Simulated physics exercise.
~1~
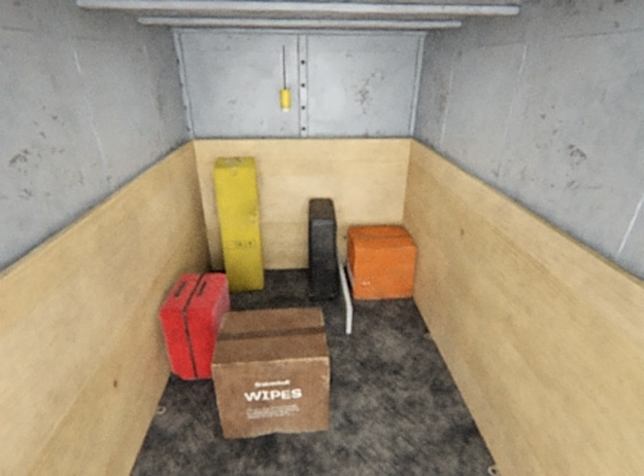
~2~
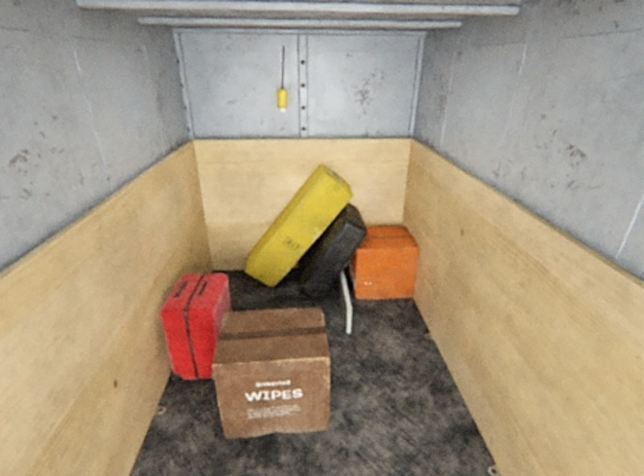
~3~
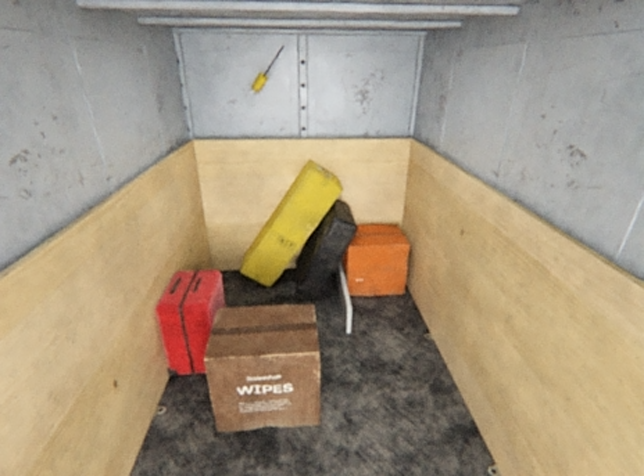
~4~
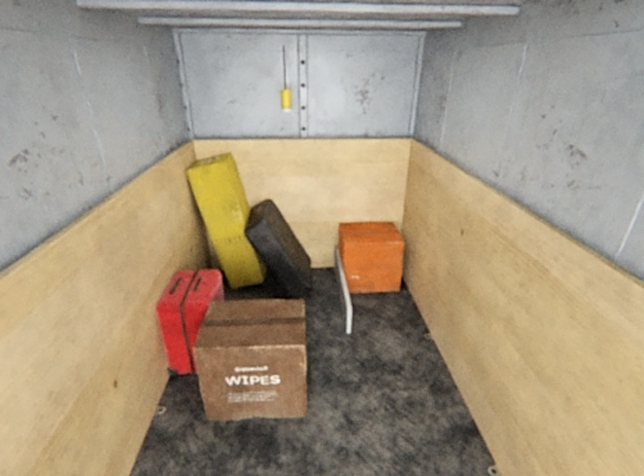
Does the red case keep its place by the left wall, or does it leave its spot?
The red case keeps its place, staying upright by the left wall close to where it starts.
